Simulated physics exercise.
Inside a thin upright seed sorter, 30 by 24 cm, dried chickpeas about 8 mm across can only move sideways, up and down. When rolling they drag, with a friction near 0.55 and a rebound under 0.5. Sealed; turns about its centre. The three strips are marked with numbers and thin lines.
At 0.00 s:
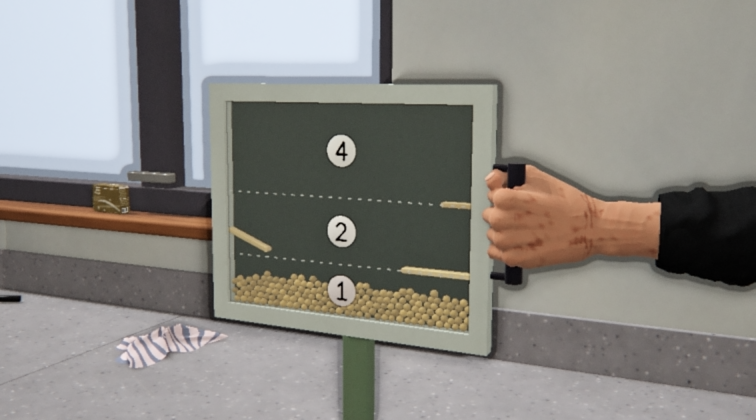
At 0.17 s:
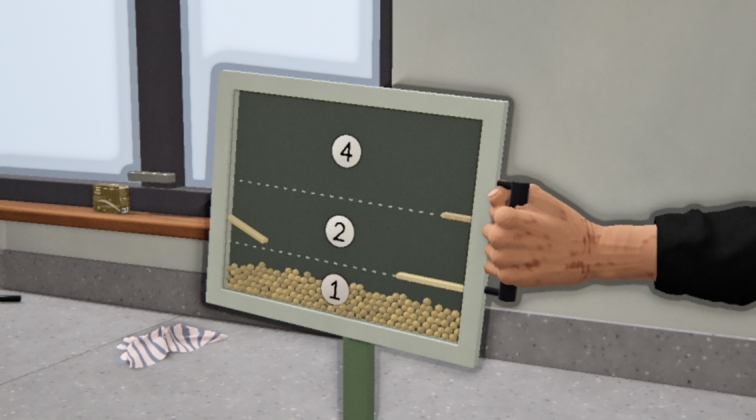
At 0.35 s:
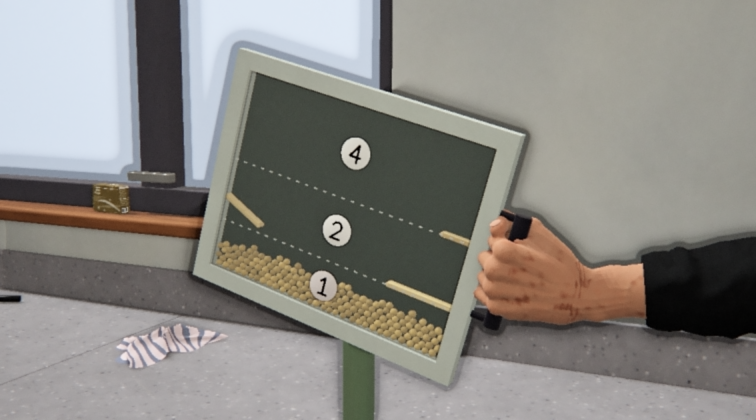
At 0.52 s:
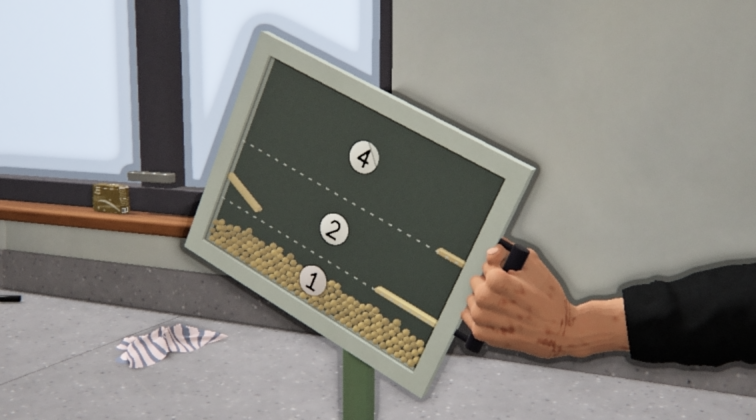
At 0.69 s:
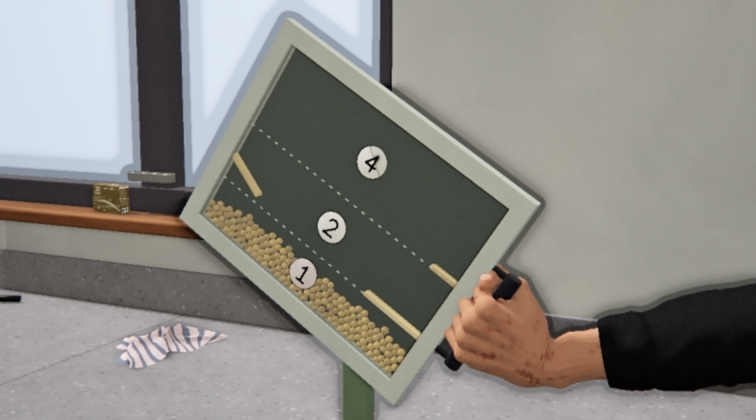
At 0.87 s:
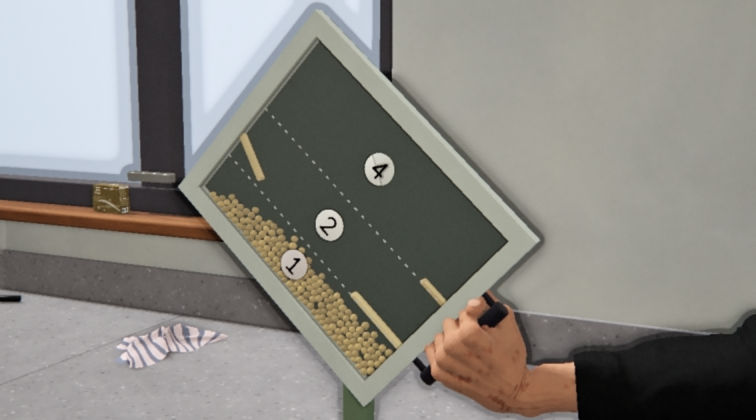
A hand on the black handle turned a framed dark panel steadily clockwise, from level to a steep slant, while the pile of dried chickpeas stayed gathered along its lower edge.
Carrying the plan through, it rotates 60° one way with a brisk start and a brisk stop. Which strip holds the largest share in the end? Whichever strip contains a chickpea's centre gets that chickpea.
The strip marked 1.
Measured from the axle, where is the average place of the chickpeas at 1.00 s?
Position estimate: Left 5 cm, below 9 cm.
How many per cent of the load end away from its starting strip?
Moved: Close to 10 %.
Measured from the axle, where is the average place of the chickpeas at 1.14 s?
The middle sits around 6 cm left and 9 cm below.
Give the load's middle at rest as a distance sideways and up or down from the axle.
The middle sits around 5 cm left of it and 10 cm below it.
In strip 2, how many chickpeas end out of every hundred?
The answer is near 10 percent.
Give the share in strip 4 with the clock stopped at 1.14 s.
I'd say near 0 in a hundred.
By 1.00 s, it stands 50° clockwise; the chickpeas' middle is 5 cm left of and 9 cm below the centre; no. 1, 100 %.
By 1.14 s, it stands 58° clockwise; the chickpeas' middle is 6 cm left of and 9 cm below the centre; no. 1, 95 %, no. 2, 5 %.
By 1.25 s, it stands 60° clockwise; the chickpeas' middle is 5 cm left of and 9 cm below the centre; no. 1, 95 %, no. 2, 5 %.
Settled by 2.1 s, it stands 60° clockwise; no. 1, 90 %, no. 2, 10 %, no. 4, 0 %.
